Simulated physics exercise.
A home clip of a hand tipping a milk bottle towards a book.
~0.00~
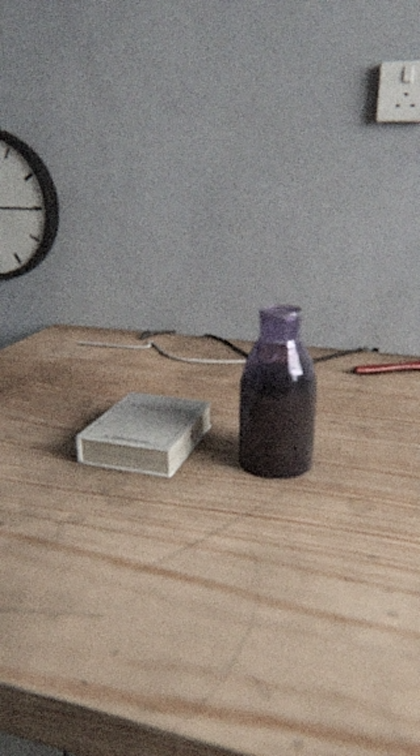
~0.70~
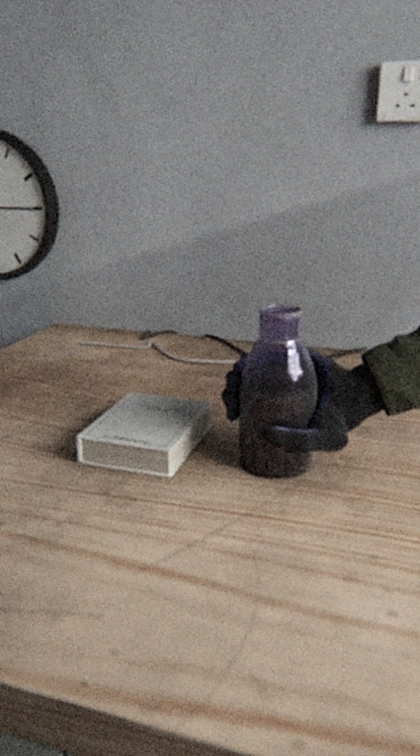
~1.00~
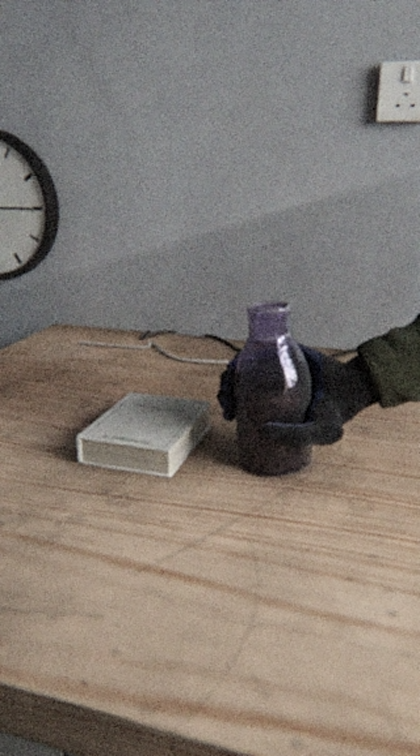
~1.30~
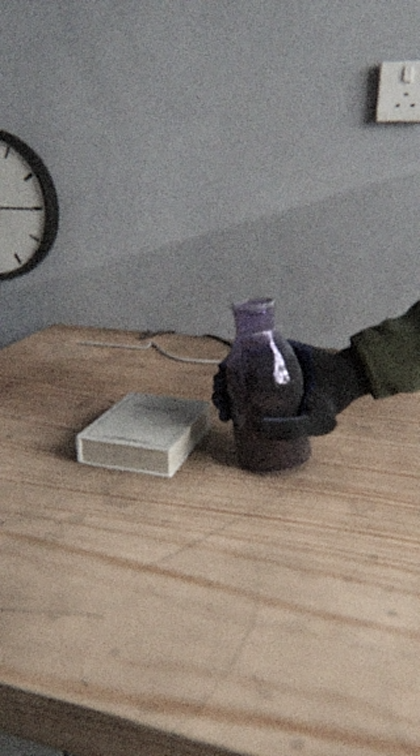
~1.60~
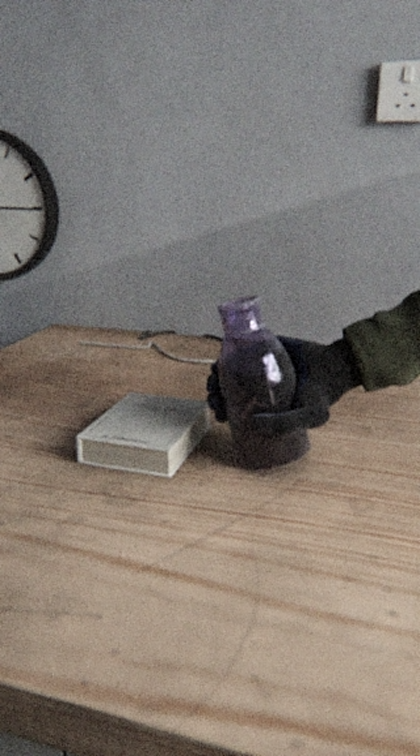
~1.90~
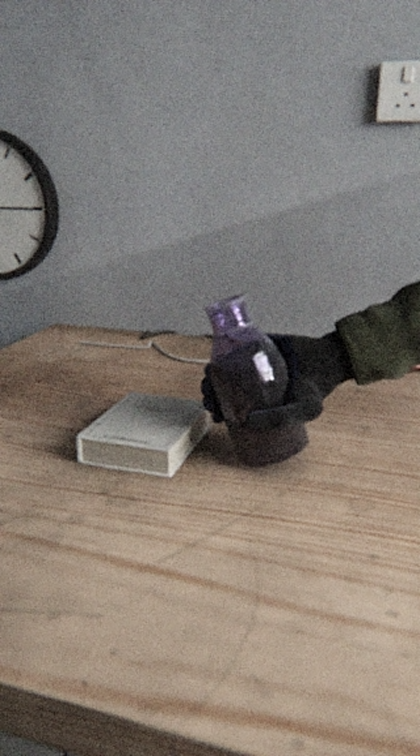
A gloved hand grips a purple bottle on a wooden table and tilts it left.
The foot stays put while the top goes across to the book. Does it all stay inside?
The milk bottle keeps it all in.
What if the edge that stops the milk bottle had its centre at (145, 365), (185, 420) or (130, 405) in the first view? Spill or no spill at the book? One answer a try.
In turn: Stays dry, is safe, spills.
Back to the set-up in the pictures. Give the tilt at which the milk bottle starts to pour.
Near 70 degrees.
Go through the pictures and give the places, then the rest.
It stands upright; milk bottle (279, 385) about two thirds full, in the first picture.
A hand takes hold; milk bottle about two thirds full, surface at (279, 374); book (149, 431), in the second picture.
It is leaning; milk bottle (272, 382) about two thirds full, in the third picture.
Tipping on its foot; milk bottle about two thirds full, surface at (262, 367); book (149, 431), in the fourth picture.
The top moves towards the book; milk bottle (256, 376) about two thirds full, in the fifth picture.
On the way over; milk bottle about two thirds full, surface at (245, 363); book (149, 431), in the sixth picture.
After 2.5 s, the milk bottle leans by about 40°; all is still inside.
After 3.1 s, the milk bottle leans by about 55°; all is still inside.
After 4.5 s, the milk bottle leans by about 60°, against the book; all is still inside.
